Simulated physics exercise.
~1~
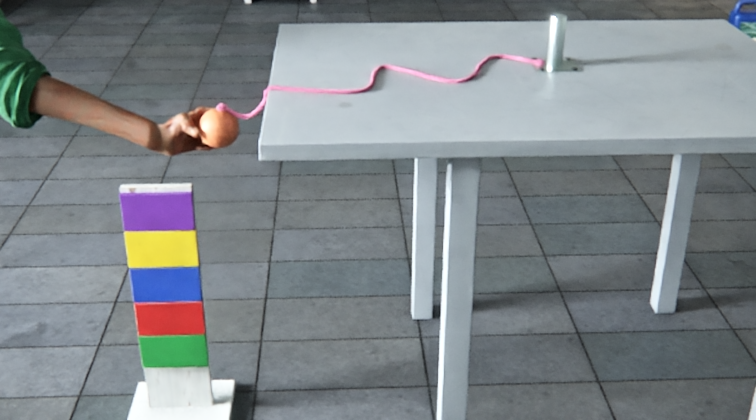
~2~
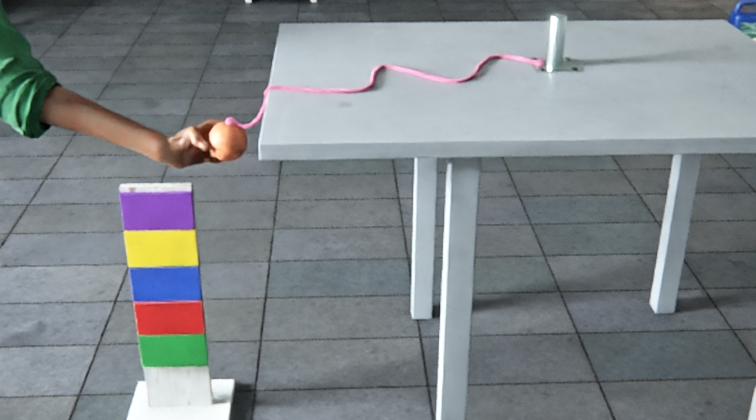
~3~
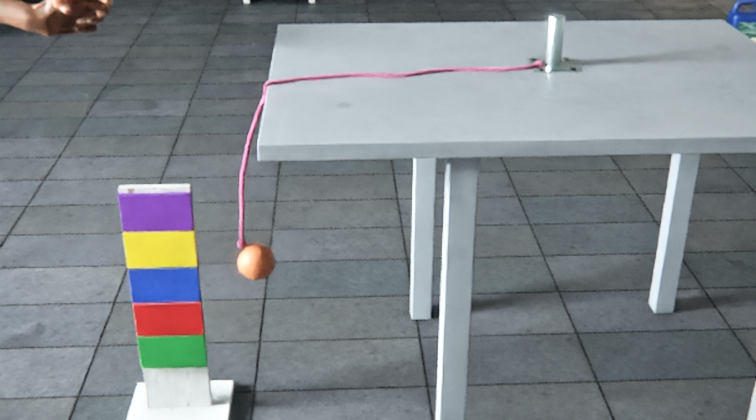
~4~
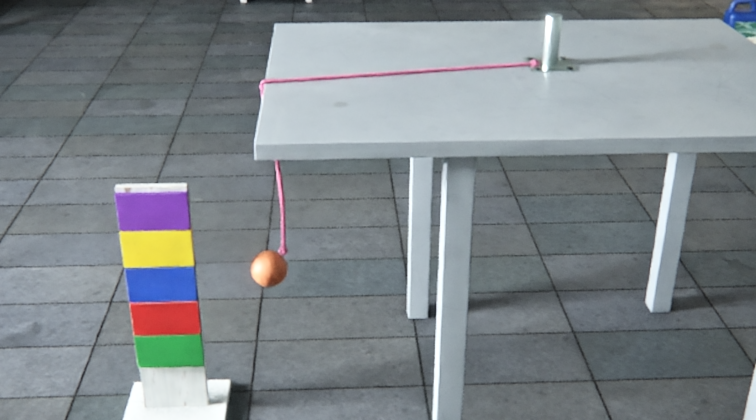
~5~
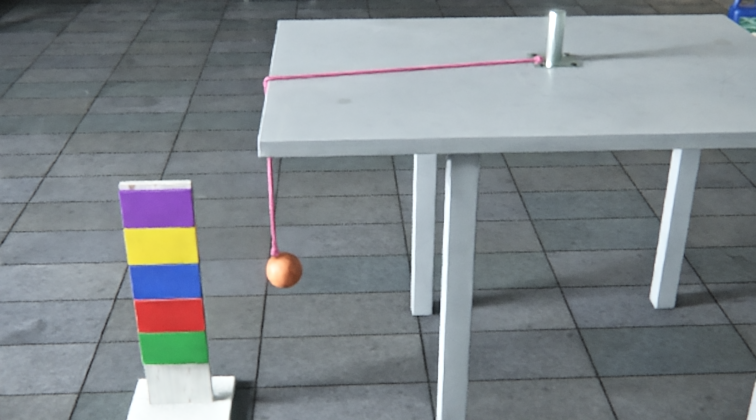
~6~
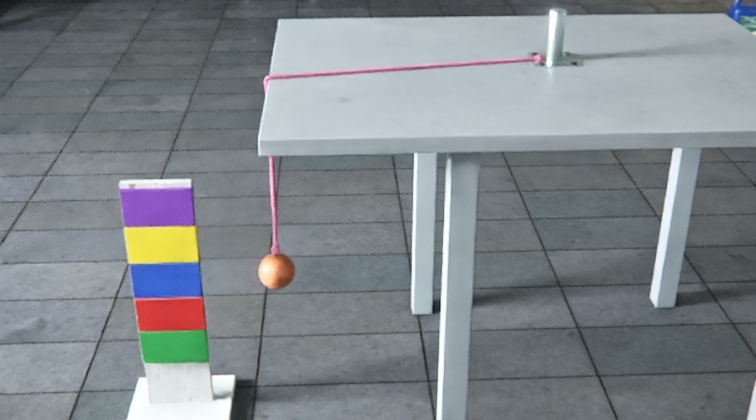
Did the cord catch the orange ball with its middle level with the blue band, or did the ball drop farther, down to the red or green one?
The cord caught it at the blue band. The ball swayed a little under the table edge and its middle stayed level with blue.
An orange ball on a pink cord dropped from a hand at the table's end, pulled the cord straight from its post, and swung slightly below the edge, ending up hanging level with the blue band on the striped stand.
